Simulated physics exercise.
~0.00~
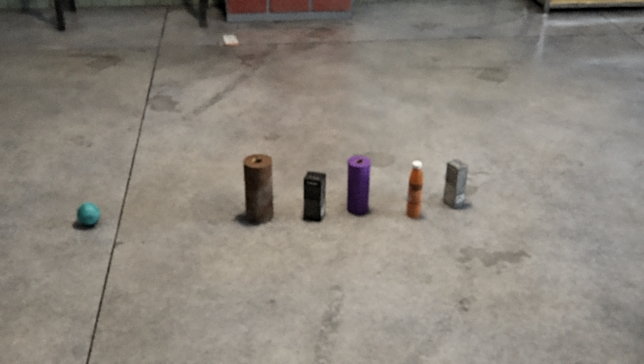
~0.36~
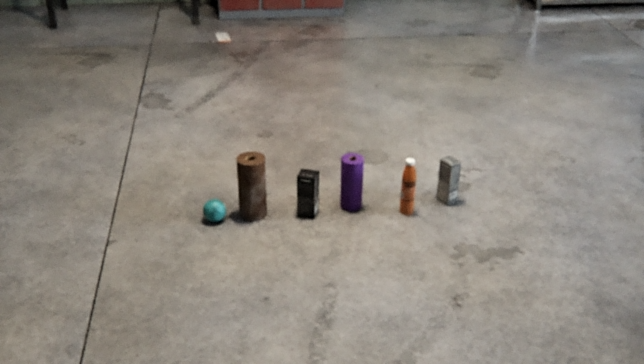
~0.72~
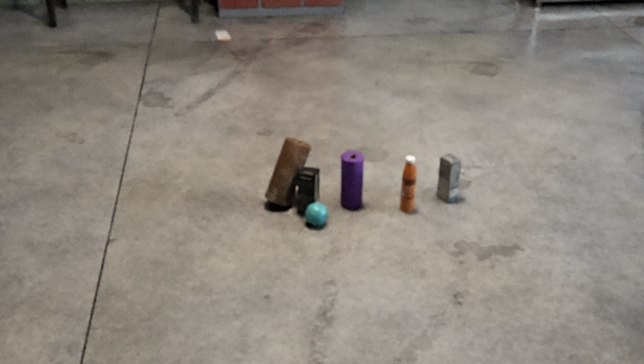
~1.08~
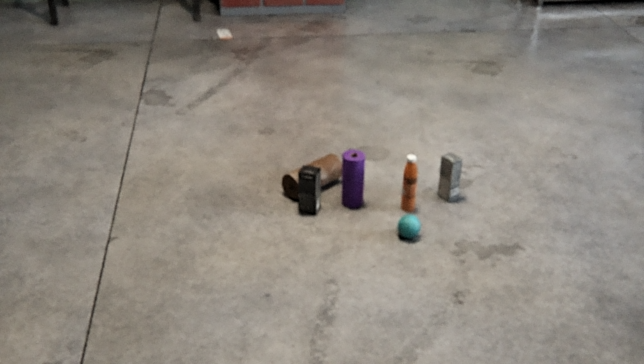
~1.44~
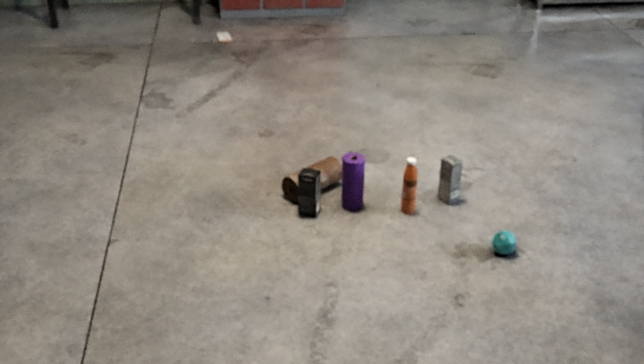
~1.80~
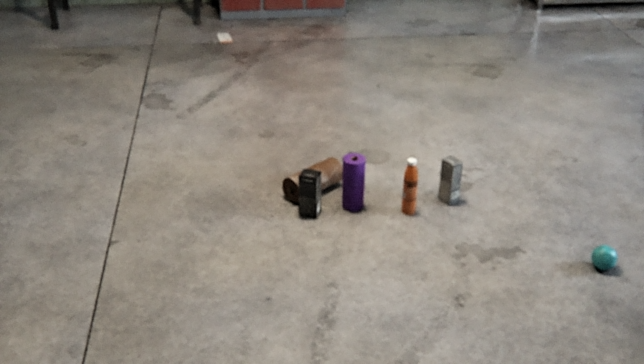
A turquoise ball rolls in from the left across a grey concrete floor, seen from slightly above by a gently swaying camera. Ahead of it five objects stand in a loose row, from left to right a brown roll, a black carton, a purple roll, an orange bottle with a white cap and a grey carton. The ball reaches the brown roll, which tips to the right and falls on its side behind the black carton. The ball carries on in front of the others and ends up at the far right, while the remaining four objects still stand.
